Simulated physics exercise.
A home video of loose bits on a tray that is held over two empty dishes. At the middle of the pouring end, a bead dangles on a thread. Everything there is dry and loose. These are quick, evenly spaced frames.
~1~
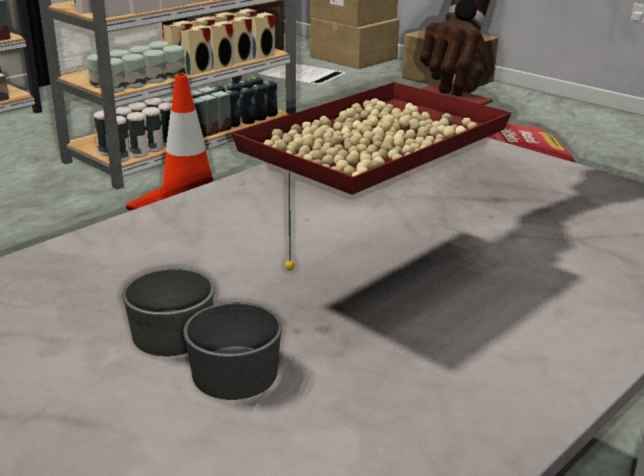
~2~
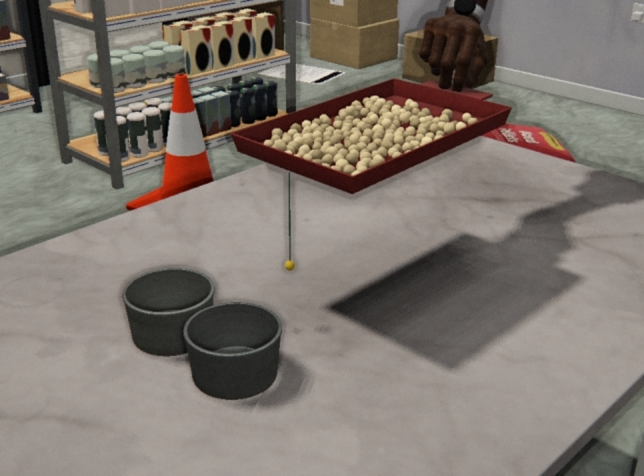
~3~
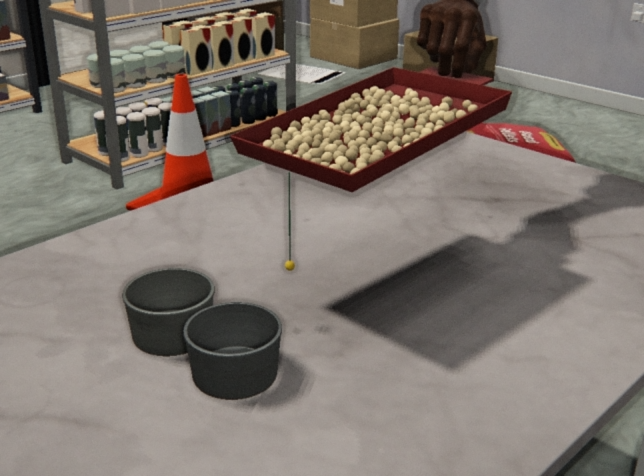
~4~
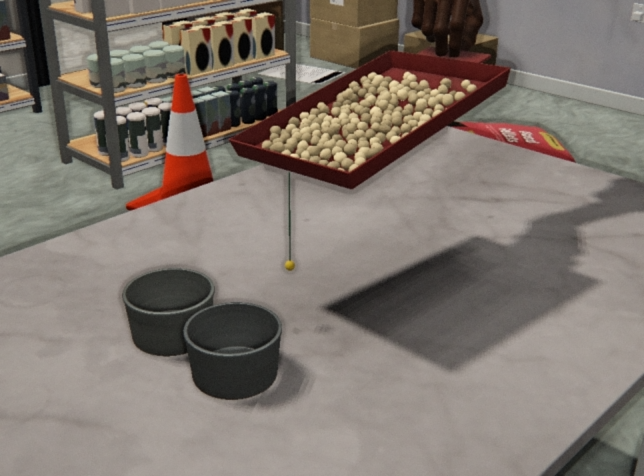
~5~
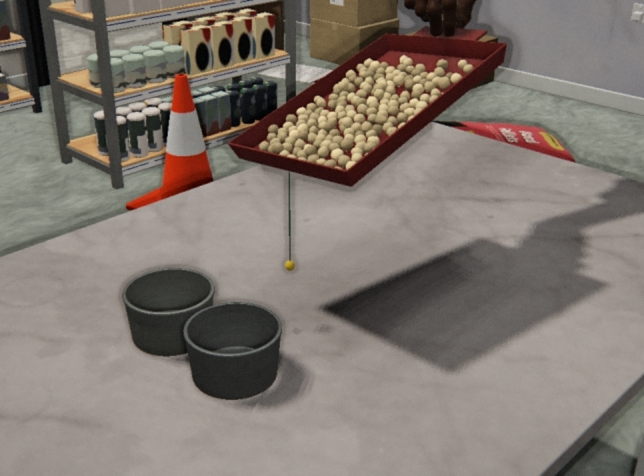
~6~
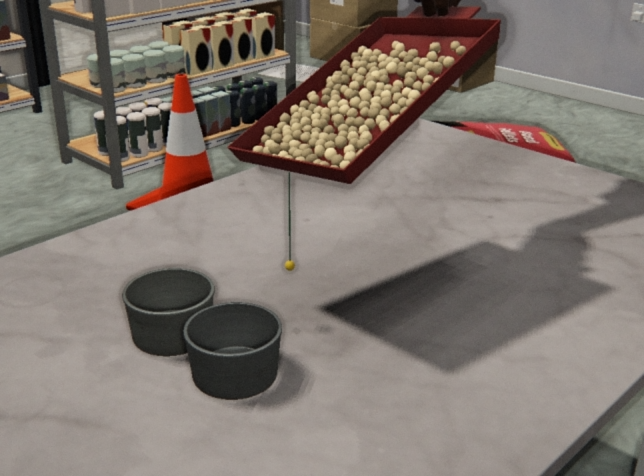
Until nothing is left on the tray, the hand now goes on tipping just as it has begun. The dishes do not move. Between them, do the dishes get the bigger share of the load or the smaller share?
Most is lost.
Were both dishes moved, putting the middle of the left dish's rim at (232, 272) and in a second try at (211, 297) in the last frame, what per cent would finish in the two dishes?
It works out to 60 percent and then 30 percent.
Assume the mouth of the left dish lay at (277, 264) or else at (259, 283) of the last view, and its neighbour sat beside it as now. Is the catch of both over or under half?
Taking the places in turn, it's shy of half and then shy of half.
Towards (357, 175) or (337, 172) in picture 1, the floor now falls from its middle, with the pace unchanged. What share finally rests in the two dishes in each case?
Around 10 percent for the first aim and around 20 percent for the second.
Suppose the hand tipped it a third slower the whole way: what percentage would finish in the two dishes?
I'd put it at some 20 per cent.
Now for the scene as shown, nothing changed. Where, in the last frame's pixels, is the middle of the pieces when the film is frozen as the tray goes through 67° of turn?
Roughly at (293, 91).
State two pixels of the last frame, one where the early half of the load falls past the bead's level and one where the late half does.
The opening half passes (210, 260), the closing half (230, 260).
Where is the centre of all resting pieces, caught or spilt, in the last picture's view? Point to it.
I'd put the middle somewhere around (213, 312).
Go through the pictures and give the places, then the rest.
Corners of the pouring end near (238, 133) and (353, 174), level; middle of the load near (368, 136), macadamia nuts; left dish near (134, 325); right dish near (197, 366); bead on its thread near (290, 266), in the first frame.
Corners of the pouring end near (237, 133) and (352, 174), level; middle of the load near (368, 134), in the second frame.
Corners of the pouring end near (236, 135) and (351, 172), tipped barely, lowest at the left corner; middle of the load near (368, 128), in the third frame.
Corners of the pouring end near (235, 138) and (349, 170), tipped a little, lowest at the left corner; middle of the load near (366, 119), in the fourth frame.
Corners of the pouring end near (234, 142) and (346, 168), tipped clearly, lowest at the left corner; middle of the load near (363, 110), in the fifth frame.
Corners of the pouring end near (233, 145) and (343, 166), tipped clearly, lowest at the left corner; middle of the load near (356, 103), near half on the move; left dish near (134, 325); right dish near (197, 366), in the sixth frame.
Shortly afterwards, tray tipped steeply; the whole lot on the tray.
Next, tray tipped past a quarter turn; near half on the tray; only a few in the left dish; a little outside both; near half in the air.
Some moments later, tray tipped past a quarter turn; a little in the right dish; a little in the left dish; the bulk outside both.
In the end, tray tipped past a quarter turn; a little in the right dish; a little in the left dish; the bulk outside both.
